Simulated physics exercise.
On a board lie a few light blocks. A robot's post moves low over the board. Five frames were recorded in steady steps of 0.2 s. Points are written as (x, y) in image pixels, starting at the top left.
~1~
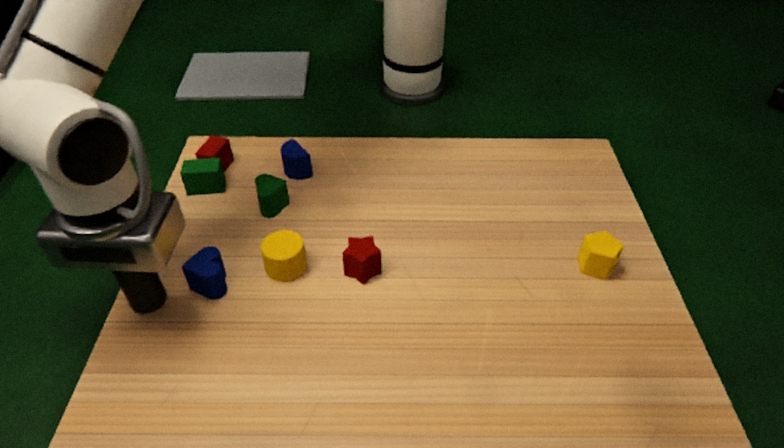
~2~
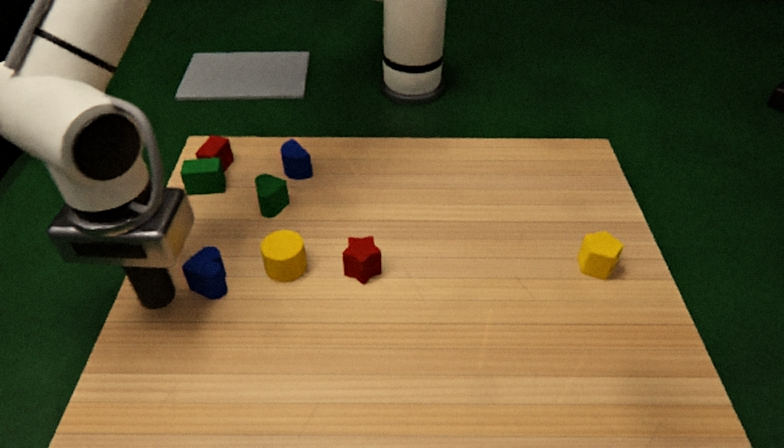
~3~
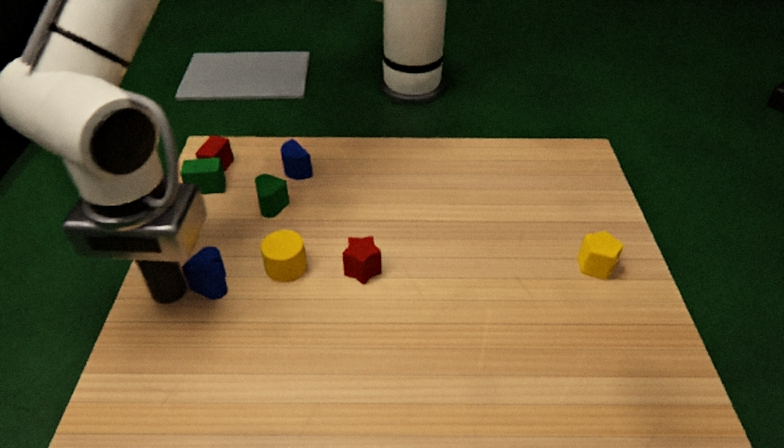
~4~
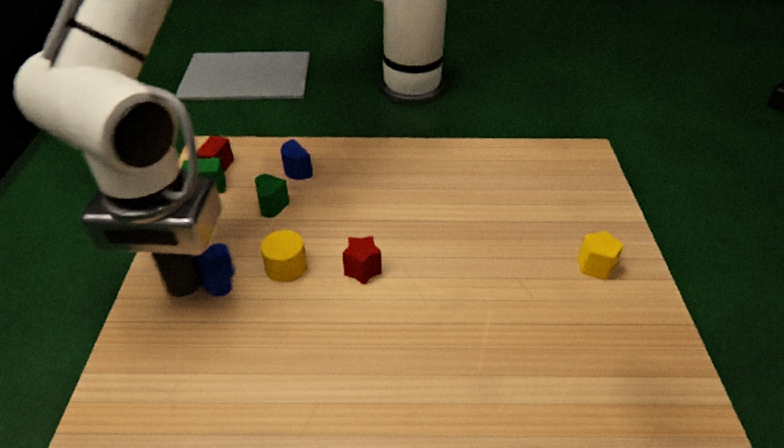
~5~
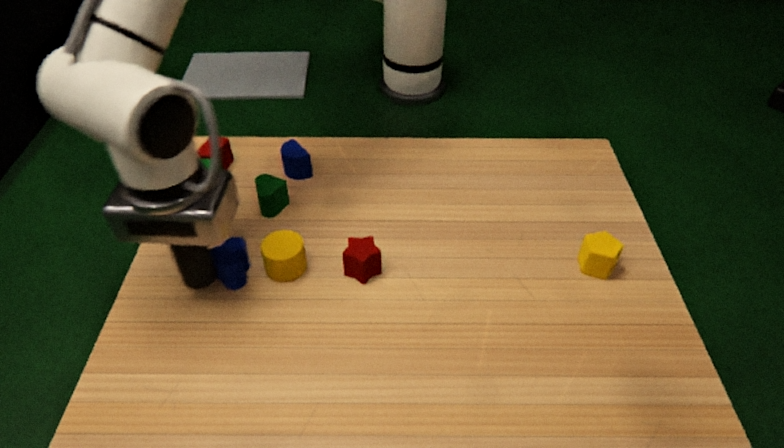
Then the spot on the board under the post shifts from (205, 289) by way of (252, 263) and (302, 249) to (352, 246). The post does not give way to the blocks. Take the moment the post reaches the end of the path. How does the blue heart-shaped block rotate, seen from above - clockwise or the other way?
Short answer: Counterclockwise.
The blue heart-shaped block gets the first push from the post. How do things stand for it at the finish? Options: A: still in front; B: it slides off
The one that fits is B, it slides off.
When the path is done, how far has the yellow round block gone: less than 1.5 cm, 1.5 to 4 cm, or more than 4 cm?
The over 4 cm band.
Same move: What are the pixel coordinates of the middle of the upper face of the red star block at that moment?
In the picture, that point is around (394, 265).
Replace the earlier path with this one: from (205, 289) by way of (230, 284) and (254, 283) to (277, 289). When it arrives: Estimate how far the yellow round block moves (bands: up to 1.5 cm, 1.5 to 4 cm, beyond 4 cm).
Band: 1.5 to 4 cm.
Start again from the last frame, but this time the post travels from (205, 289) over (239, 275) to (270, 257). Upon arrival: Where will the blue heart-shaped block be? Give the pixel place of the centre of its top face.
I predict (293, 222).
What follows on the original path. One third of the way, post (249, 251); blue heart-shaped block (276, 229), turned 20° clockwise; yellow round block (306, 240).
Two thirds of the way, post (302, 236); blue heart-shaped block (326, 211), turned 15° clockwise; yellow round block (342, 237); red star block (372, 251), turned 20° clockwise.
At the end, post (351, 233); blue heart-shaped block (349, 203), turned 45° anticlockwise; green heart-shaped block unmoved; yellow round block (377, 241); red star block (394, 265), turned 50° clockwise.
